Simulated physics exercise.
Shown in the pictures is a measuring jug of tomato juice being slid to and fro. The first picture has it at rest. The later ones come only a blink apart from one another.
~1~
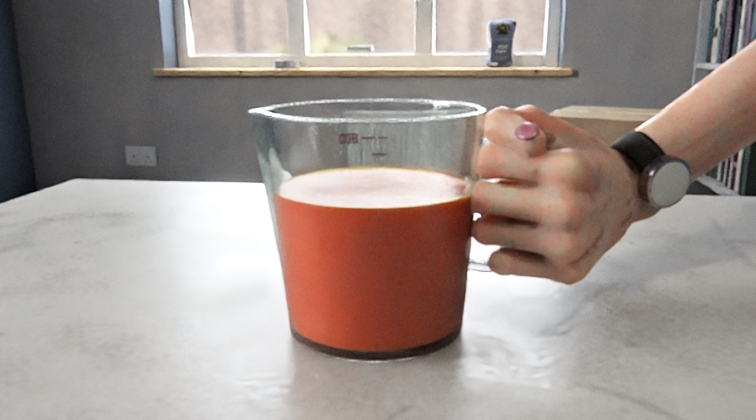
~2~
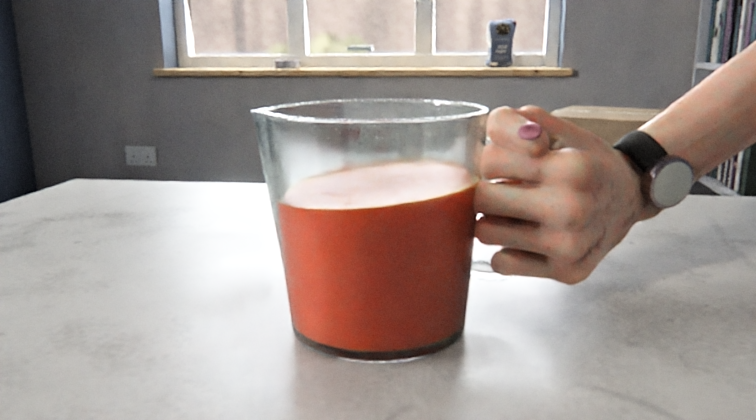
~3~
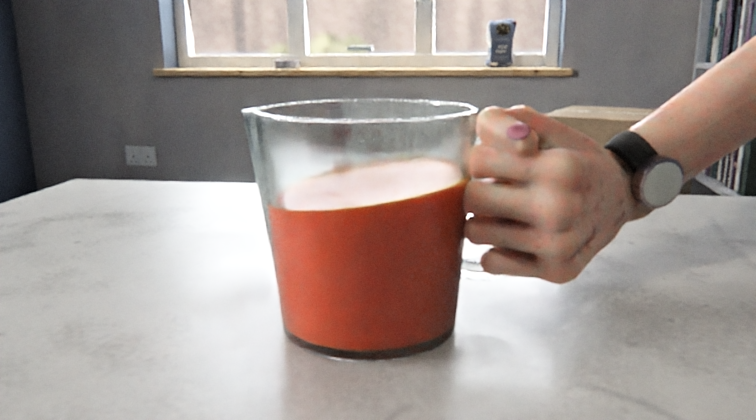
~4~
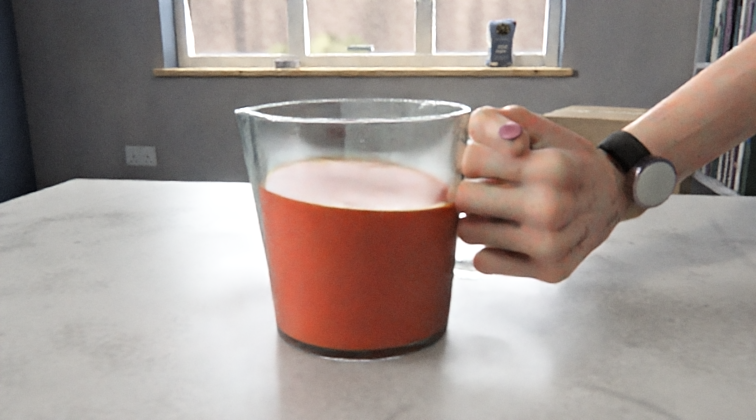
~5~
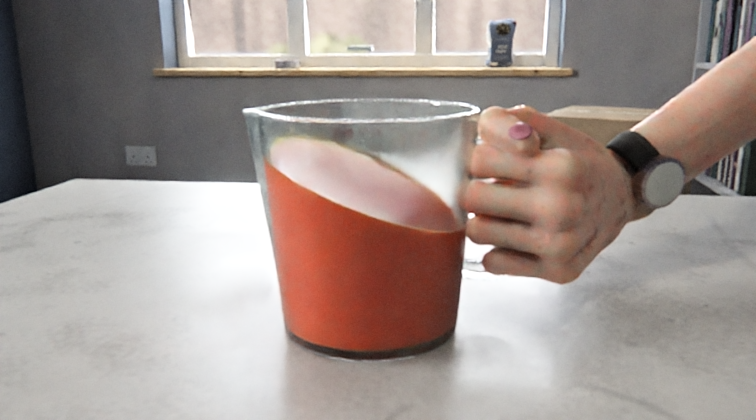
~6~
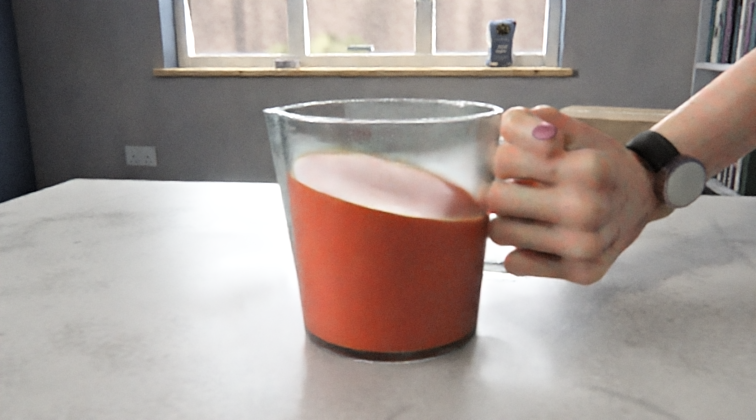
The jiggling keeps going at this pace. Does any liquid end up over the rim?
I think the liquid will come out at this beat.
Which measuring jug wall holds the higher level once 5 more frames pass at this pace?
The level is higher on the left end.
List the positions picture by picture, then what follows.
Measuring jug (375, 214) about two thirds full; at rest, in the first picture.
Measuring jug about two thirds full, surface at (377, 186); surface a little higher on the right, in the second picture.
Measuring jug (368, 213) about two thirds full; surface clearly higher on the right, in the third picture.
Measuring jug about two thirds full, surface at (361, 186); surface a little higher on the left, in the fourth picture.
Measuring jug (370, 213) about two thirds full; surface much higher on the left, in the fifth picture.
Measuring jug about two thirds full, surface at (391, 187); surface clearly higher on the left, in the sixth picture.
Next, the highest wave so far goes over the rim.
Finally, the highest wave so far goes over the rim; some is on the top.
